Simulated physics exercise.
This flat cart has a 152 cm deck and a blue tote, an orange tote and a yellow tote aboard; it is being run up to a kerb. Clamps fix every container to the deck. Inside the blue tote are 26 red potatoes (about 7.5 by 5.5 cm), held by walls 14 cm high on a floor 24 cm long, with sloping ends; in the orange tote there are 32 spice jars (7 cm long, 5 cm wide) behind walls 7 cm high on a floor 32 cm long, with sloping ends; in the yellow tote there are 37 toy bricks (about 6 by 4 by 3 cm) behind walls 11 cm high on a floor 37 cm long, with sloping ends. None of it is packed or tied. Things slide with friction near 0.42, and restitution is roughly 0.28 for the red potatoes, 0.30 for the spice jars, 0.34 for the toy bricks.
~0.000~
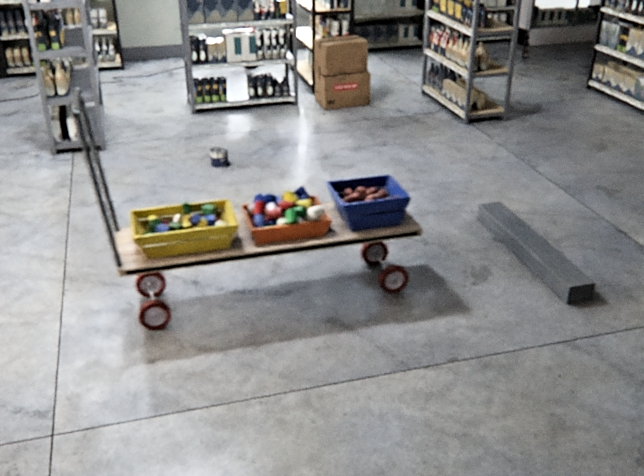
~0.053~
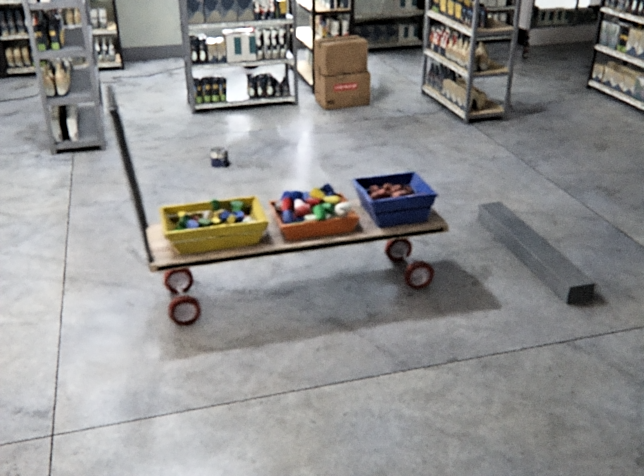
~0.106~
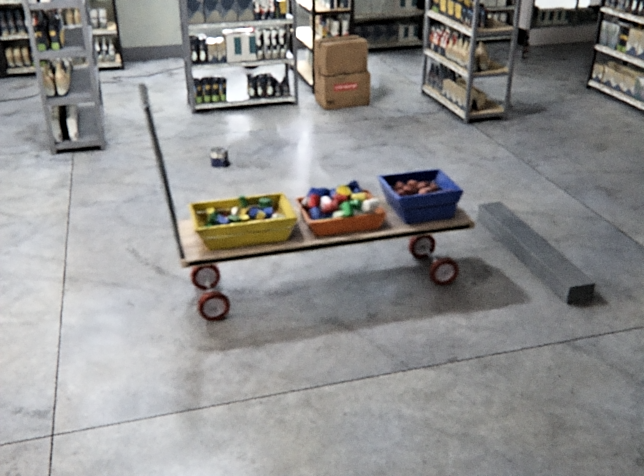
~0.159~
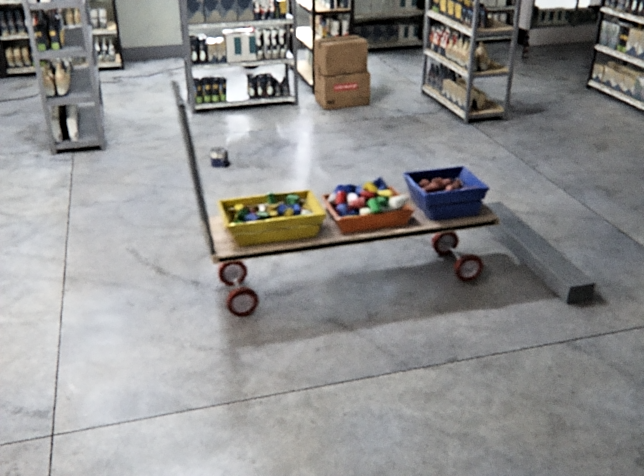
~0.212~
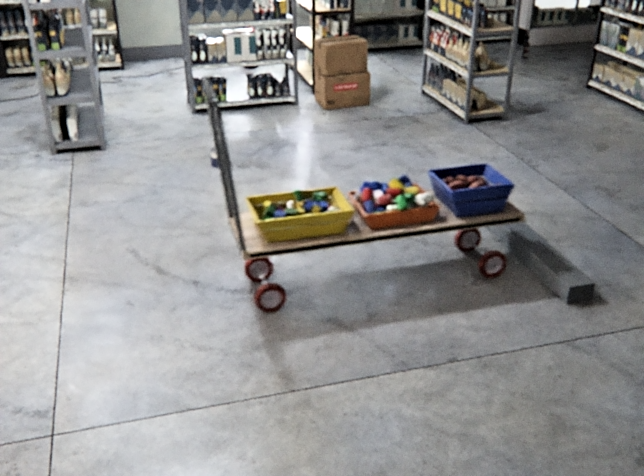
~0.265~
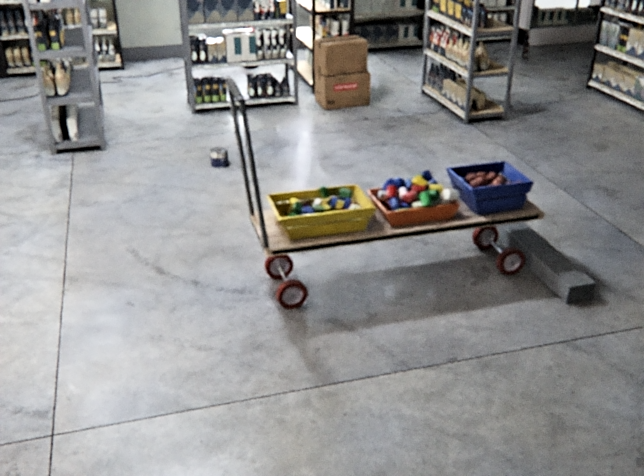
A flat cart carrying yellow, orange and blue totes rolls right across the floor toward a grey kerb.
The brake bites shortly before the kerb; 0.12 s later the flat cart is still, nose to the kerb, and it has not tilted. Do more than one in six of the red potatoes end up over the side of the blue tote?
No.
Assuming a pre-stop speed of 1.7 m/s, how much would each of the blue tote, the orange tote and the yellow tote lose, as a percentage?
Blue tote 0 %, orange tote 20 %, yellow tote 0 %.
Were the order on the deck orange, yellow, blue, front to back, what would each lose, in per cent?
In that arrangement the blue tote sheds 0 per cent of its load, the orange tote 40 per cent, and the yellow tote 10 per cent.
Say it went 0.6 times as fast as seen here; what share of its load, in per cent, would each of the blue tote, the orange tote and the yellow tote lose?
Then the blue tote sheds 0 per cent, the orange tote 20 per cent, and the yellow tote 0 per cent.
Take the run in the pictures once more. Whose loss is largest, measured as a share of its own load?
Answer: The orange tote.
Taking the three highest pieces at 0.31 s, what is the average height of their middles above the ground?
54 cm.
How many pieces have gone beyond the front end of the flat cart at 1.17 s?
Roughly 0 pieces.
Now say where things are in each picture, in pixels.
In the first picture (each is followed by its nearest rim corner in this view), blue tote, (344, 204); orange tote, (253, 230); 75 cm short of the stop; none out.
In the second picture, blue tote, (372, 201); orange tote, (282, 226); 60 cm short of the stop.
In the third picture, blue tote, (399, 198); orange tote, (311, 222); 46 cm short of the stop.
In the fourth picture, blue tote, (426, 194); orange tote, (339, 218); 31 cm short of the stop.
In the fifth picture, blue tote, (453, 191); orange tote, (367, 215); stopping.
In the sixth picture, blue tote, (473, 189); orange tote, (388, 212); stopping; none out.
After 0.31 s, blue tote 26 in, 0 out, orange tote 31 in, 1 out and yellow tote 37 in, 0 out.
After 0.43 s, blue tote 26 in, 0 out, orange tote 24 in, 8 out and yellow tote 36 in, 1 out.
After 0.66 s, blue tote 26 in, 0 out, orange tote 21 in, 11 out and yellow tote 33 in, 4 out.
Final count (at 1.17 s), blue tote 26 in, 0 out, orange tote 19 in, 13 out and yellow tote 33 in, 4 out. Asked share, 0 of 26, 0 per cent.
